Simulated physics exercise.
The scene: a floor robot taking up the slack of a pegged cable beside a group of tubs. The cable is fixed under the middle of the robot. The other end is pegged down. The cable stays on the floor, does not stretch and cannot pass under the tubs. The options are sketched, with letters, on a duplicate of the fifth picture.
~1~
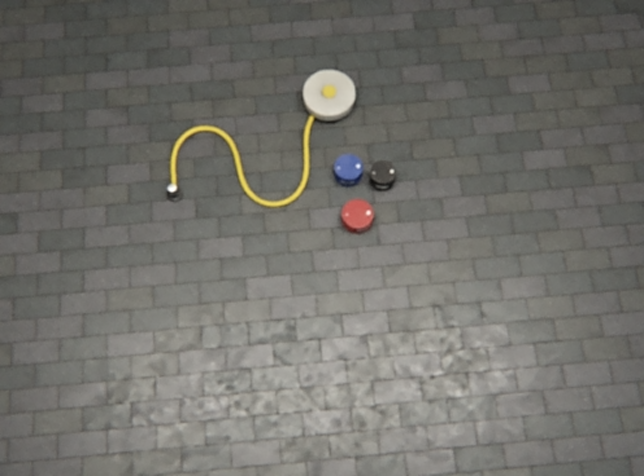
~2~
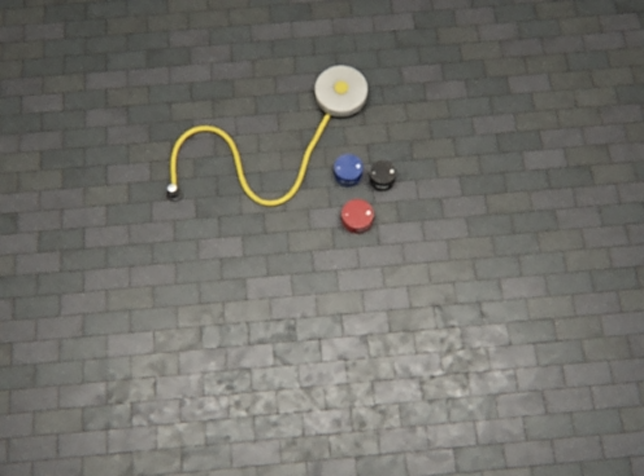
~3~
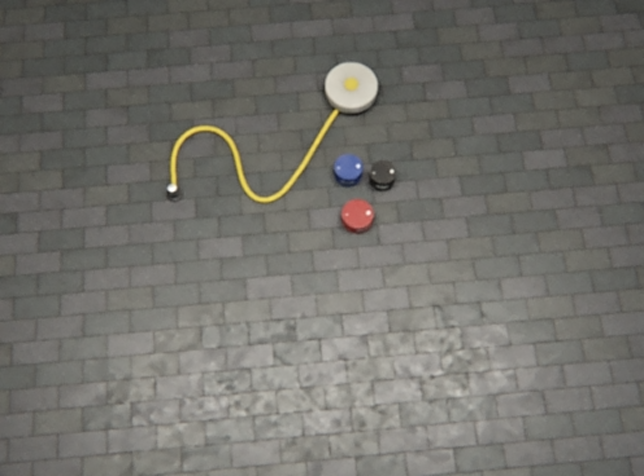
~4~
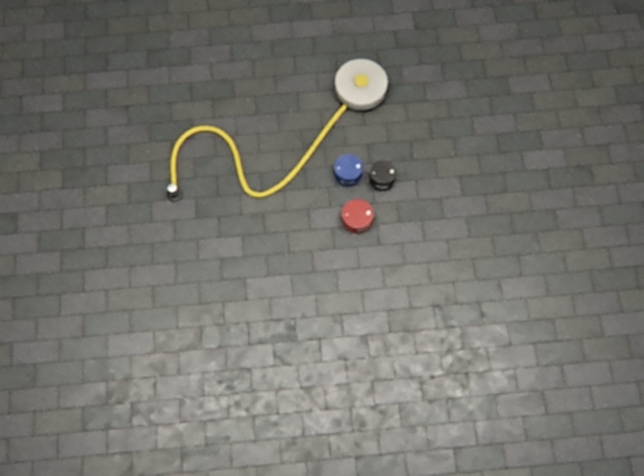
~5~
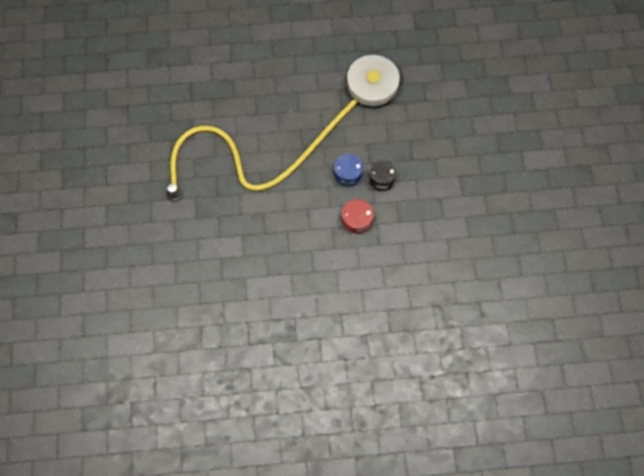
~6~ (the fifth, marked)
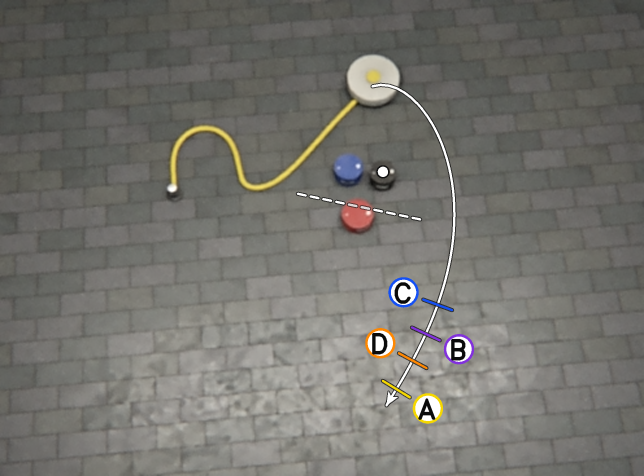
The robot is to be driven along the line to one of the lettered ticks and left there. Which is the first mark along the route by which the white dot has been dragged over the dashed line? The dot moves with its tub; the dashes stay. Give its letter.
The dot is across by D.
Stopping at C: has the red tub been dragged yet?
No.
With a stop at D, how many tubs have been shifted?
Three.
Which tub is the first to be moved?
The black one.
On the marked copy, A at (396, 389); B at (426, 334); C at (438, 305); D at (413, 361); the dashed line at (359, 207); the route from (372, 86) via (454, 223) to (386, 405); the white dot at (383, 172).
With D. Early on, robot (447, 151); black tub (382, 176).
Further on, robot (450, 262); black tub (382, 176).
At the end, robot (414, 358); blue tub (330, 204); black tub (355, 215); red tub (346, 241); the dot on the black tub is over the dashed line.
As for the rest, A does it too, but is farther than needed; B leaves the dotted tub short, at (364, 199); C leaves the dotted tub short, at (370, 190).
